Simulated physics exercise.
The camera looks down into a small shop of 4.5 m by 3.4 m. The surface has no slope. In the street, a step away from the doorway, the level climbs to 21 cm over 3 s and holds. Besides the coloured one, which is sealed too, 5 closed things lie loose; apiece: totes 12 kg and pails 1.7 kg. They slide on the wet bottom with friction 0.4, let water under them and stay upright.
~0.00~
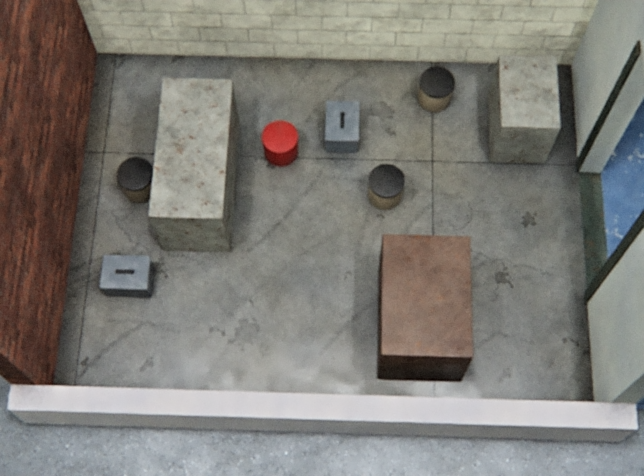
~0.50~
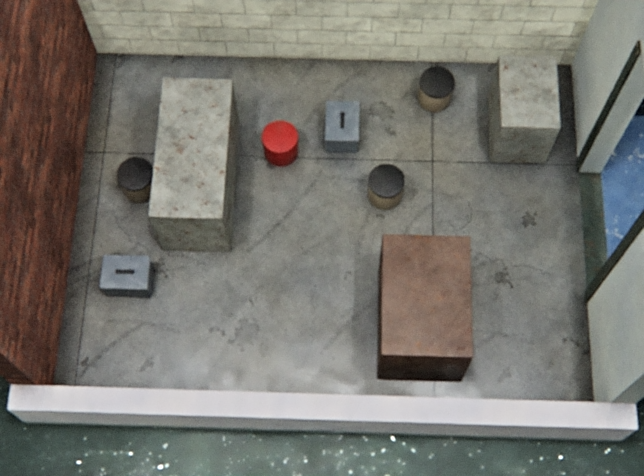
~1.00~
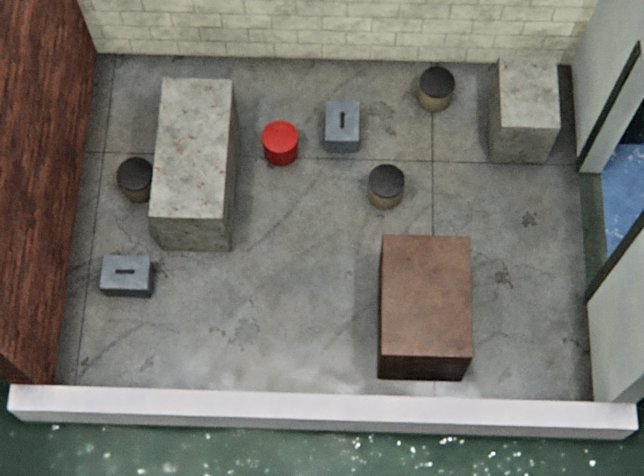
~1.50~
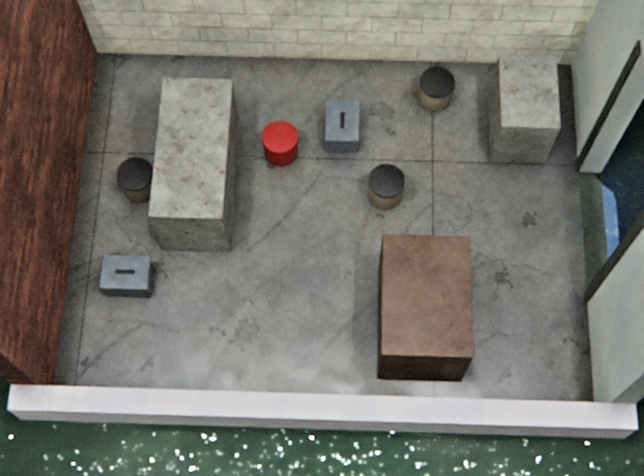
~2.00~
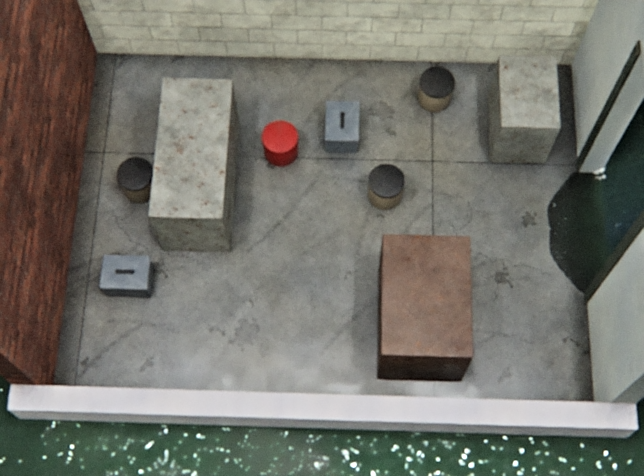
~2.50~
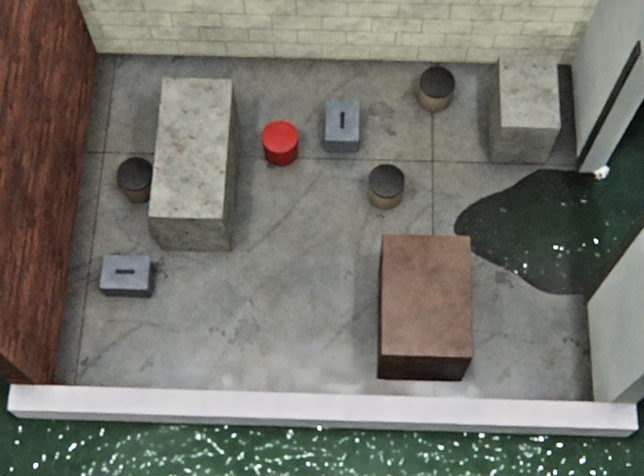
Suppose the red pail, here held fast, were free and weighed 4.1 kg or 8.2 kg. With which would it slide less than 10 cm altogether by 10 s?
For it, neither load is enough.
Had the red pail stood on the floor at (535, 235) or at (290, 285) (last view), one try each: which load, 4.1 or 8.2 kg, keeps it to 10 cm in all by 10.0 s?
In that order: Neither is enough; neither is enough.
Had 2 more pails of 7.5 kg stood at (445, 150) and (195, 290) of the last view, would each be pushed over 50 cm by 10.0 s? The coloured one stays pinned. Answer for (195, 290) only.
Answer: Less.
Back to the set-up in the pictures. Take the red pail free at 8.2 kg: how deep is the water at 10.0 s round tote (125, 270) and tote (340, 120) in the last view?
Roughly 8 and 12 cm.
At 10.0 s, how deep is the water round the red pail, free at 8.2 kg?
Roughly 10 cm.
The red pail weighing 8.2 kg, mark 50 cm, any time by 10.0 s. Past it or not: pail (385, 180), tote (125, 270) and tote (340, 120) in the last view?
In turn: Over, less, more.
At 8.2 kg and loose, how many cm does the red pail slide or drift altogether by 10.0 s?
Some 120 cm in all.
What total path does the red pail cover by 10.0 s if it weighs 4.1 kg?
Some 200 cm in all.
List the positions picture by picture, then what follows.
In the first frame, the red pail at (280, 136), on the bottom; 0.0 m2 under water; 0 of 6 have shifted.
In the second frame, the red pail at (280, 136) rests on the ground; water covers 0.0 m2; 0 of 6 have shifted.
In the third frame, the red pail at (280, 136) rests on the ground; 0.0 m2 under water; 0 of 6 have shifted.
In the fourth frame, the red pail at (280, 136), on the bottom; water covers 0.0 m2; 0 of 6 have shifted.
In the fifth frame, the red pail at (280, 136), on the bottom; water covers 0.2 m2; 0 of 6 have shifted.
In the sixth frame, the red pail at (280, 136) rests on the ground; 0.9 m2 under water; 0 of 6 have shifted.
After 3.5 s the red pail would be 0 cm from its start with 4.1 kg and 0 cm from its start with 8.2 kg; 0 cm of water round it then.
After 4.5 s the red pail would be 17 cm from its start with 4.1 kg and 1 cm from its start with 8.2 kg; 4 cm of water round it then.
After 7.0 s the red pail would be 65 cm from its start with 4.1 kg and 31 cm from its start with 8.2 kg; 9 cm of water round it then.
After 10.0 s the red pail would be 67 cm from its start with 4.1 kg and 97 cm from its start with 8.2 kg; 10 cm of water round it then.
